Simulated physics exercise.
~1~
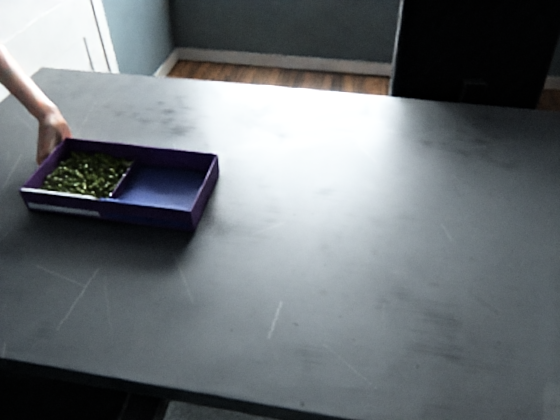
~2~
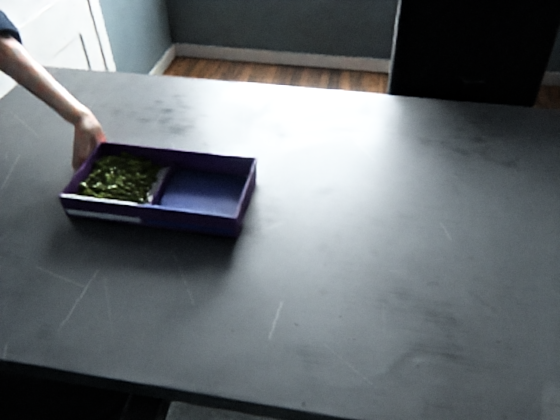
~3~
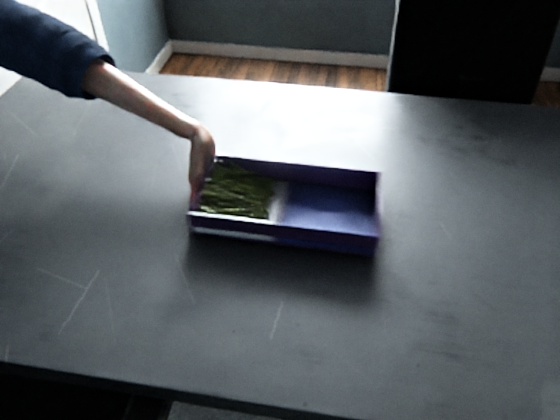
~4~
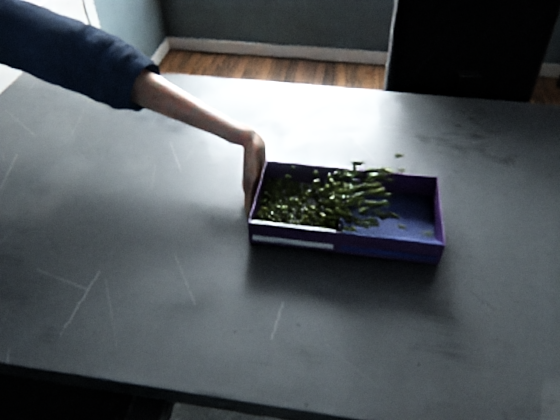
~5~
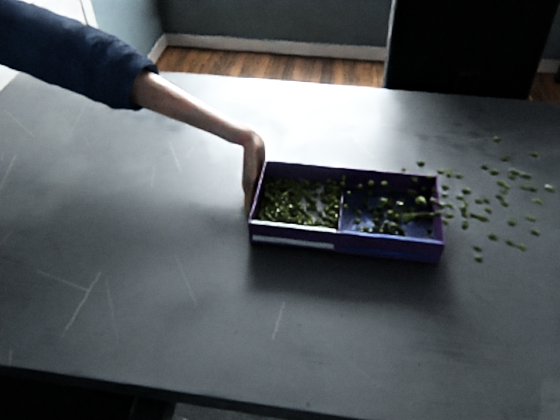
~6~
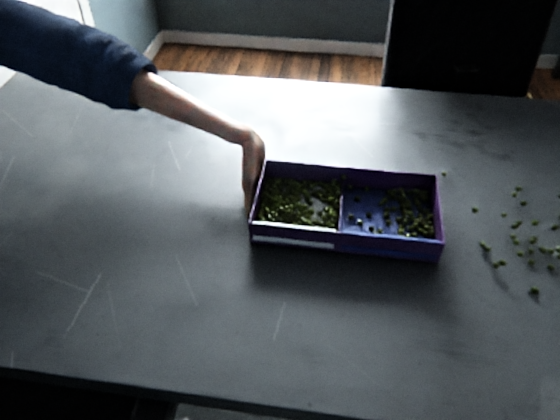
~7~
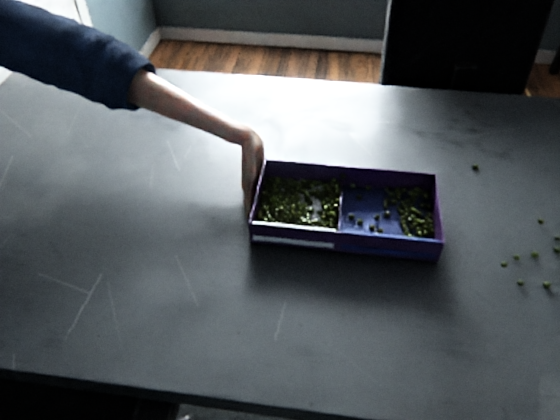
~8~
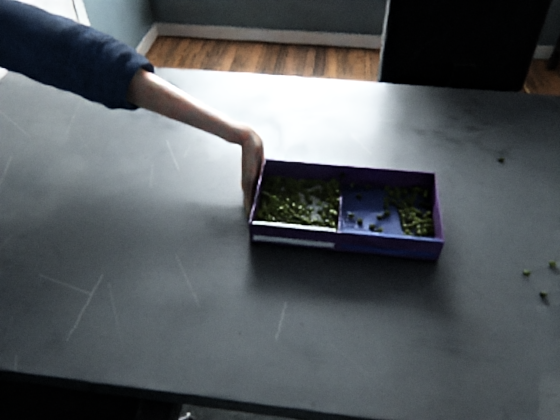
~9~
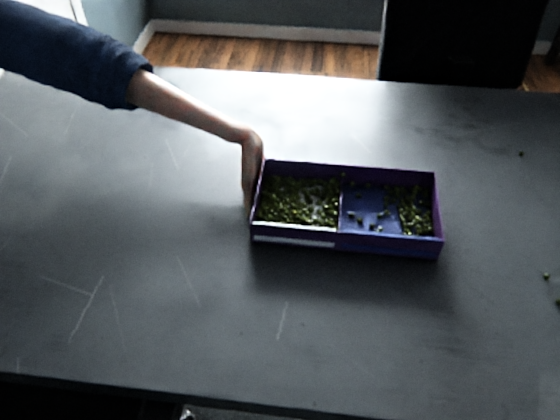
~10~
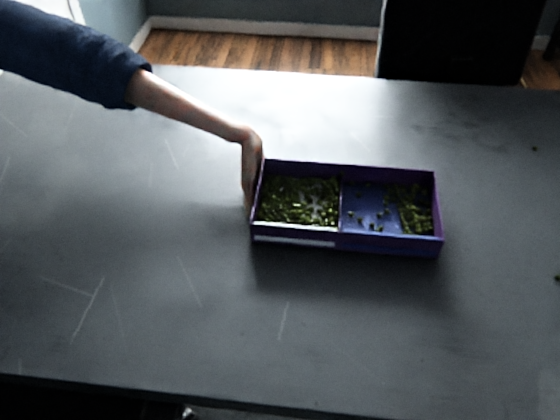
In the video, a hand slides a purple two-compartment tray of small green pieces rightward across a dark table and stops abruptly, sending pieces over the divider and out onto the tabletop, where some roll away while the rest settle in both compartments.
